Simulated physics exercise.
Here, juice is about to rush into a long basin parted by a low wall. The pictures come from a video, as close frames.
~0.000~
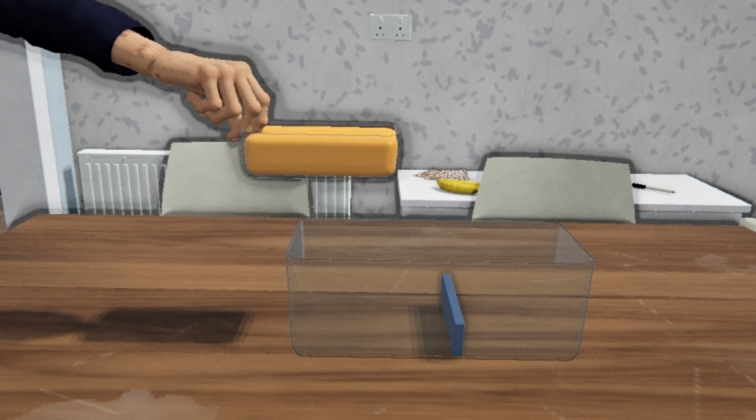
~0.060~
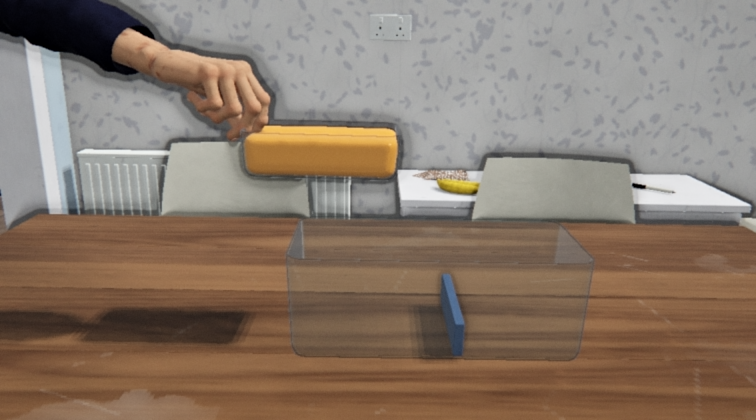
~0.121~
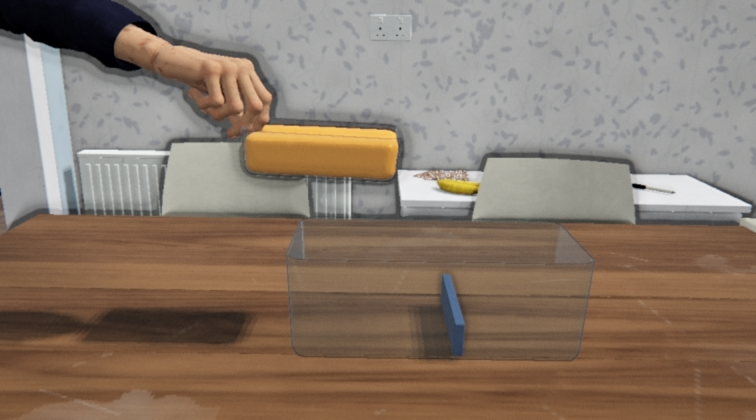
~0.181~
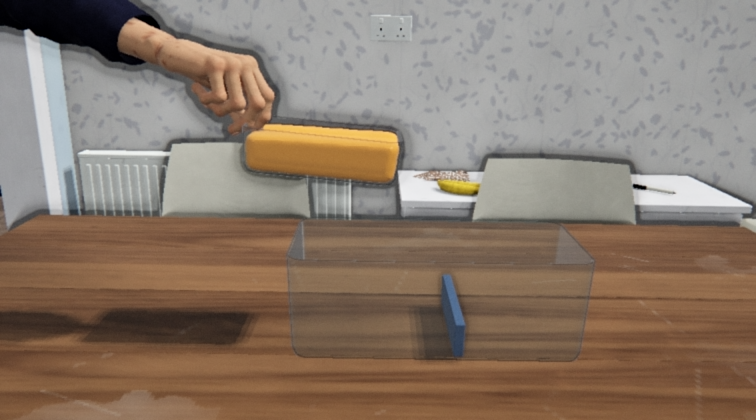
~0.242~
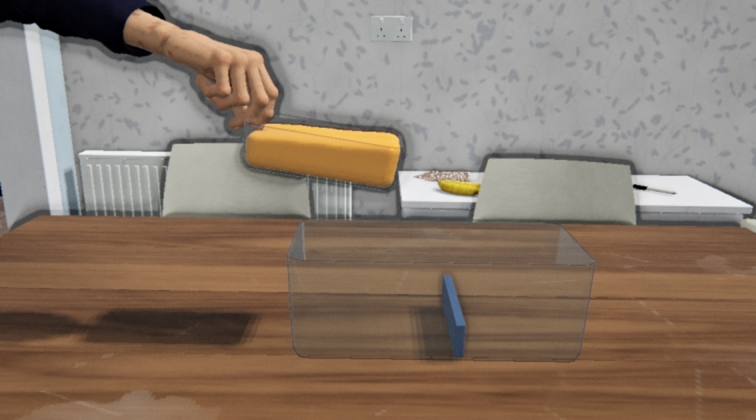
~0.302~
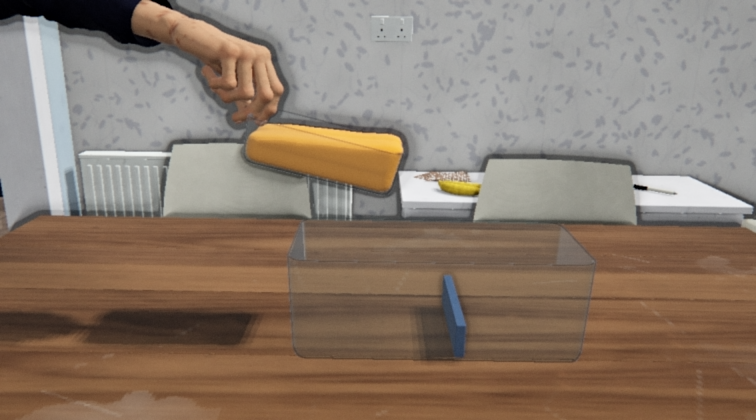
The clip opens on a hand at the upper left beside a level orange block-like container, above a clear basin with a low blue divider on a wooden table. The container then gradually tilts, its right end dipping slightly while the hand shifts a little, and the basin stays still.
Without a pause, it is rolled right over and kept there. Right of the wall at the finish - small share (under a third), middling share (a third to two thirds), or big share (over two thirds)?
Middling.
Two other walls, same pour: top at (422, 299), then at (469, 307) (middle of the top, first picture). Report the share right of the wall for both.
First try close to 75 percent, second try close to 20 percent.
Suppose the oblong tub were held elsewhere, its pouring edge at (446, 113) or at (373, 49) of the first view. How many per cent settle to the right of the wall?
In order, roughly 75 percent and 35 percent.
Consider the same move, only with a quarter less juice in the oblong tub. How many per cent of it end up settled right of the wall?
It works out near 20 percent.
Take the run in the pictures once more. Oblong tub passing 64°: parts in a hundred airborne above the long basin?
About 30 per cent.
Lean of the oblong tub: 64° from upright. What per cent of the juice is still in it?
Around 15 in a hundred.
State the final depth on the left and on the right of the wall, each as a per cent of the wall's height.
On the left it sits near 30, while on the right it sits near 30.
A moment on, the oblong tub is tipped part way and 16 per cent is still to pour, 24 is left of the wall and 29 right of it.
Next, the oblong tub is tipped on its side and 4 per cent is still to pour, 48 is left of the wall and 45 right of it.
Then the oblong tub is tipped right over and 0 per cent is still to pour, 53 is left of the wall and 45 right of it.
Later the oblong tub is tipped right over and 0 per cent is still to pour, 53 is left of the wall and 45 right of it.
At rest 53 per cent lies left of the wall, 45 right of it and 2 outside.
